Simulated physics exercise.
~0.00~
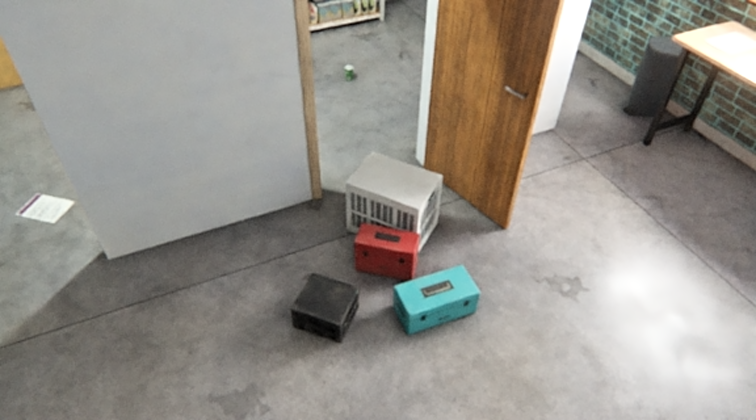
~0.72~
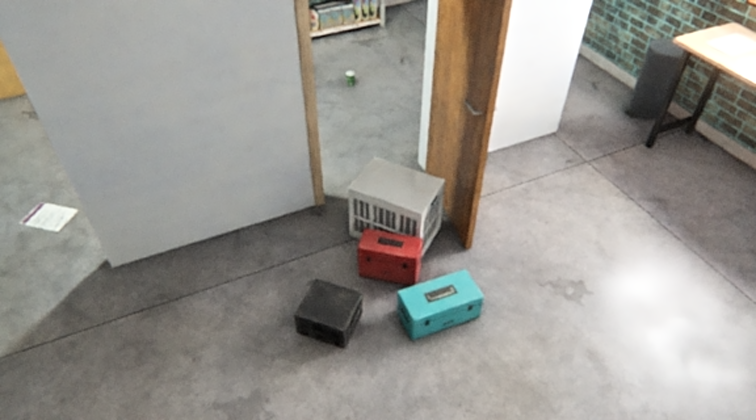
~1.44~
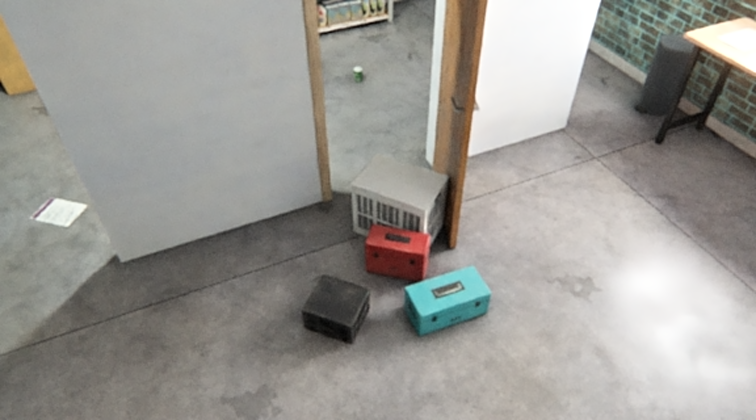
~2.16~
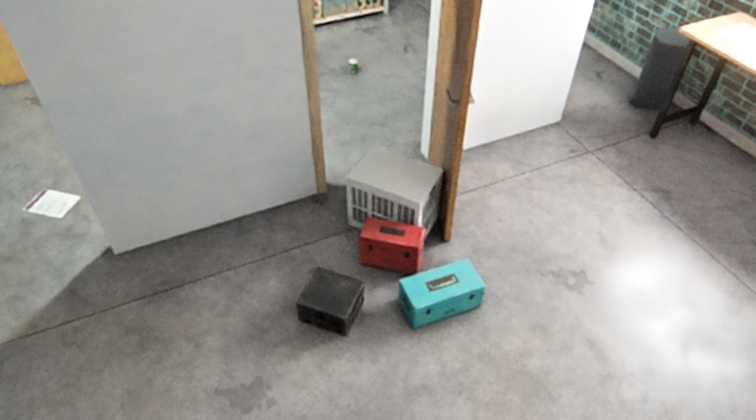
We see a wooden door standing open beside a pale slatted crate, with a red toolbox, a black case and a turquoise toolbox on the gray floor. The door swings further round toward the crate, then stops close beside it, still open, while the toolboxes and case stay put.
